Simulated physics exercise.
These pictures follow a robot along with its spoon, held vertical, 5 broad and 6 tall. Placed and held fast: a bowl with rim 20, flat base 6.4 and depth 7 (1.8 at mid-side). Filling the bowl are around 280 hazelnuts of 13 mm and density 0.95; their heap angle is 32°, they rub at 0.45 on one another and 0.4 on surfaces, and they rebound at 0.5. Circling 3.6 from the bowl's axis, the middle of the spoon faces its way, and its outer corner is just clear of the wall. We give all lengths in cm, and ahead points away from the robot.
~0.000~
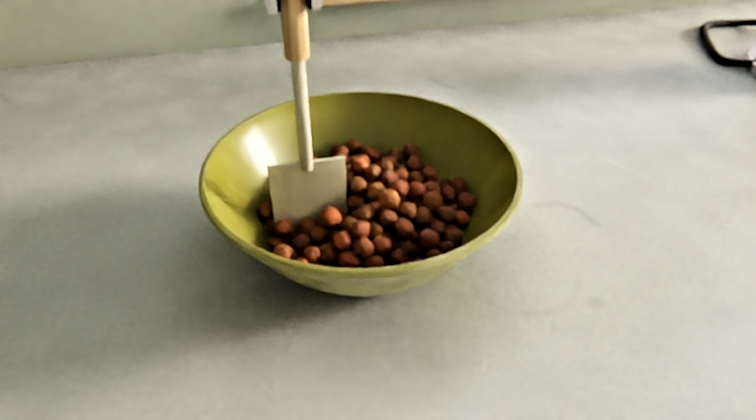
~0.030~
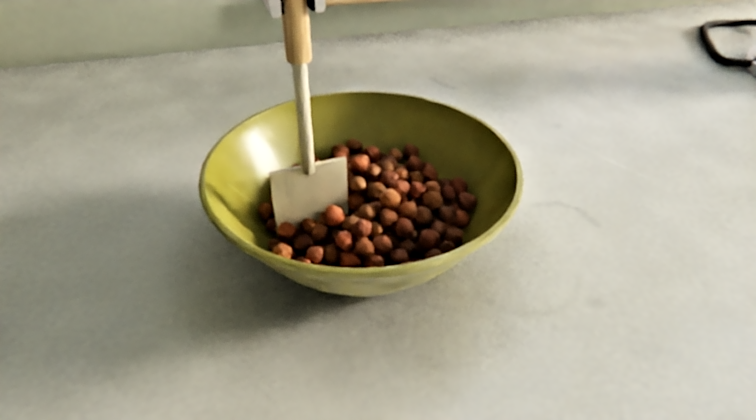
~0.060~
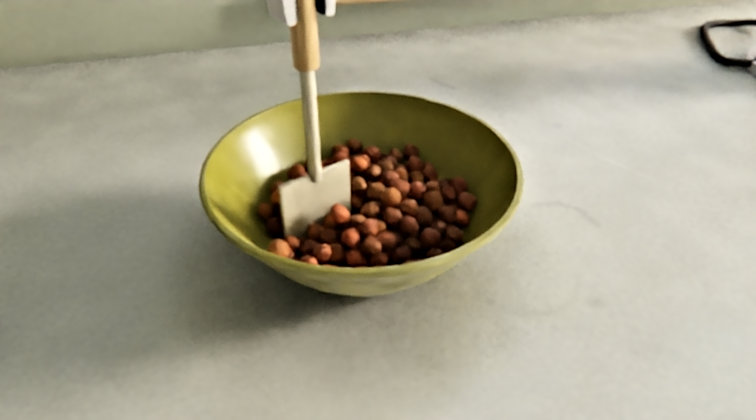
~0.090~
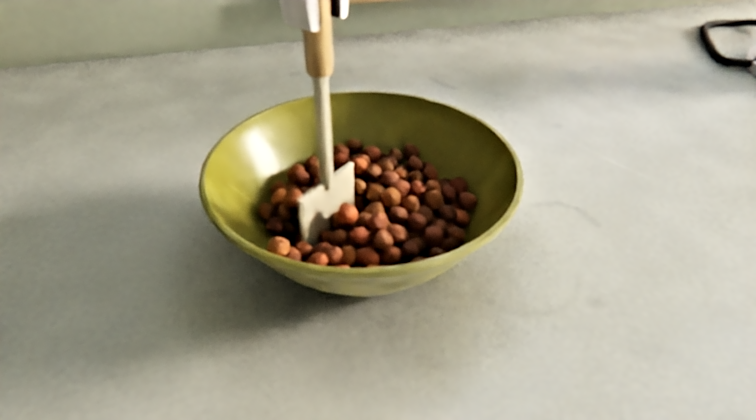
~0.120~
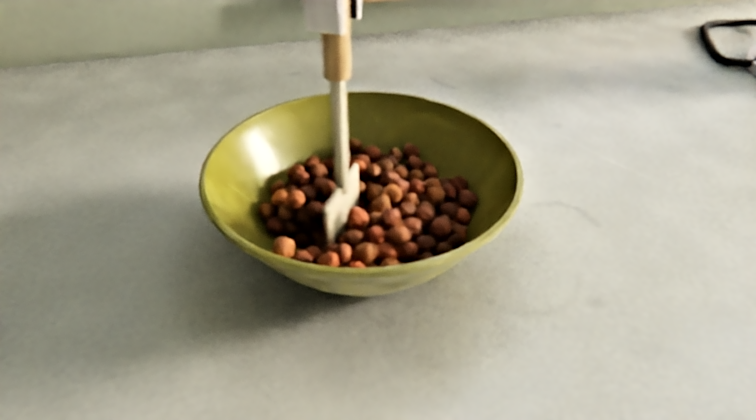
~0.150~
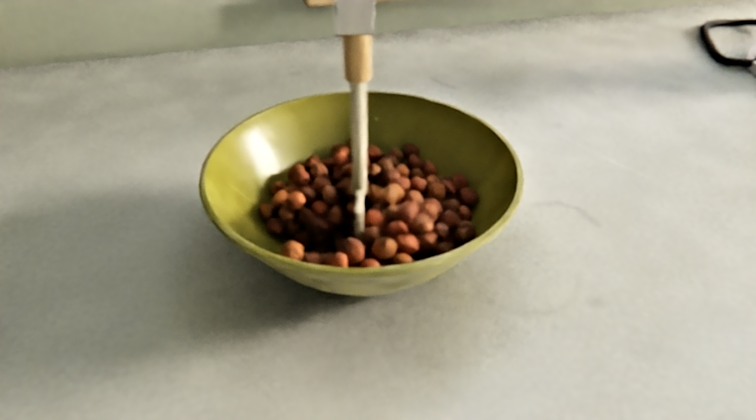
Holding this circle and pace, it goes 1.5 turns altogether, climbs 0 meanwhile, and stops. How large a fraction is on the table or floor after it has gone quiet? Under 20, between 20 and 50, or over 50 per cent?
Under 20 per cent.
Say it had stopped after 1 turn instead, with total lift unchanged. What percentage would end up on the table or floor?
I'd expect around 5 per cent.
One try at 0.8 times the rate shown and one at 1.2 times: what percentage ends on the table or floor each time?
First try close to 5, second close to 15, in per cent.
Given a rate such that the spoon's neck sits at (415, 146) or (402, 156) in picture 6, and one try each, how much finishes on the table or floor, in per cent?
First try: About 45 %; second try: About 20 %.
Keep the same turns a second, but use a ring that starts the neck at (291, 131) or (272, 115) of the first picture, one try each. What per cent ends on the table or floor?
I'd guess some 15 and 15 percent.
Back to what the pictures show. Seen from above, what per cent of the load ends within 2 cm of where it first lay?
I'd guess close to 5 percent of the load.
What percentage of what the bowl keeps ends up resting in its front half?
40 %.
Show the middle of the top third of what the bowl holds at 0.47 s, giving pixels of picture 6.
At about (326, 132).
After 0.47 s, 256° round, highest piece 10 above the table; 267 in the bowl, 4 on the table or floor, 4 in flight or on the tool.
After 0.78 s, 78° round, highest piece 9 above the table; 257 in the bowl, 16 on the table or floor, 2 in flight or on the tool.
After 1.14 s, 180° round, highest piece 7 above the table; 249 in the bowl, 26 on the table or floor.
After 1.84 s, 180° round, highest piece 7 above the table; 249 in the bowl, 26 on the table or floor.
At rest, 249 in the bowl, 26 on the table or floor. That is 9 % on the table or floor.
